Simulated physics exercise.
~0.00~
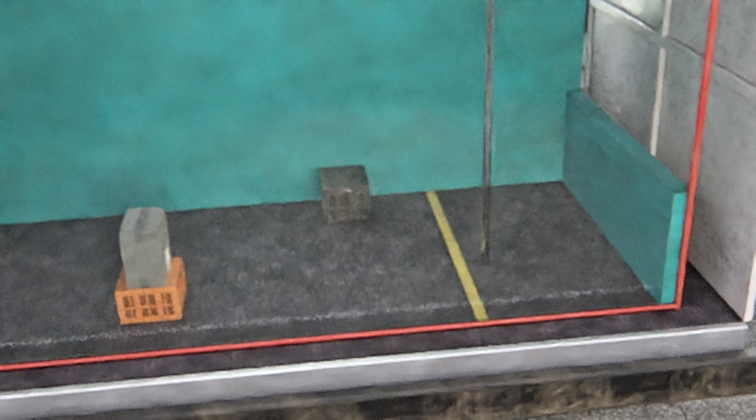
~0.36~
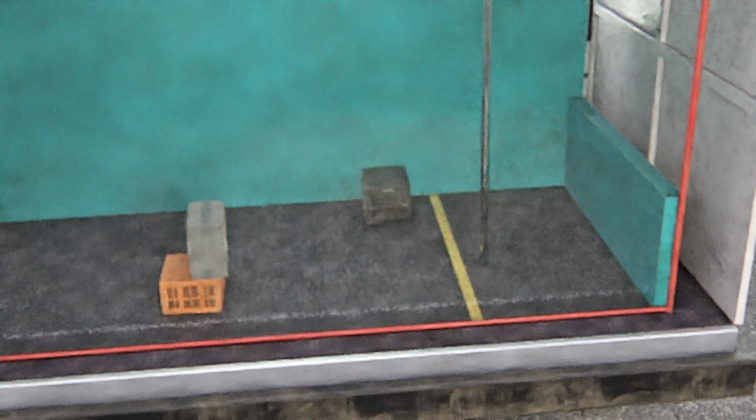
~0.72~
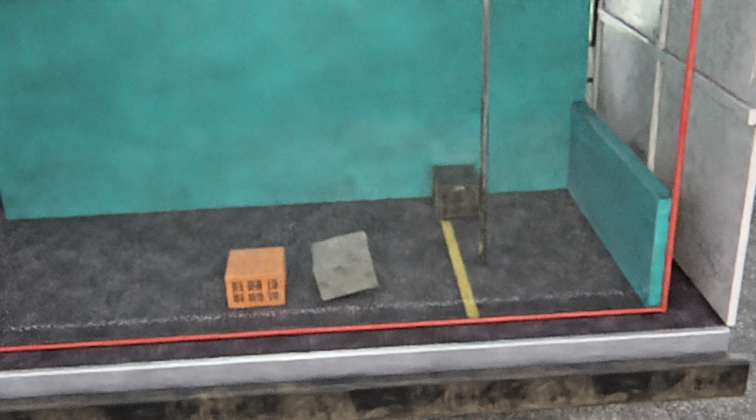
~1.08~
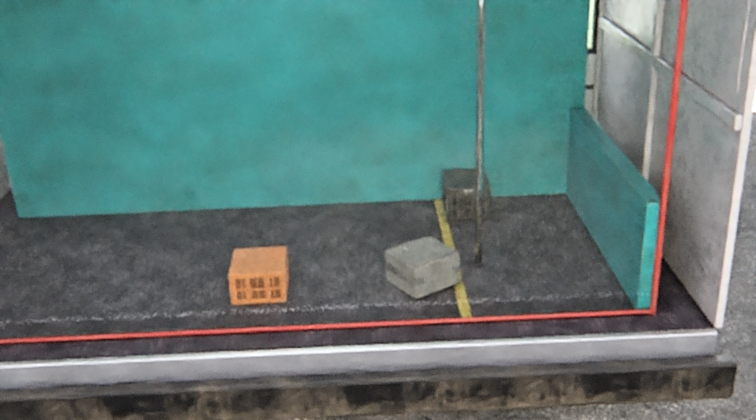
Grey block toppling off an orange crate and tumbling right as both crates slide, the black one ending past the yellow line.
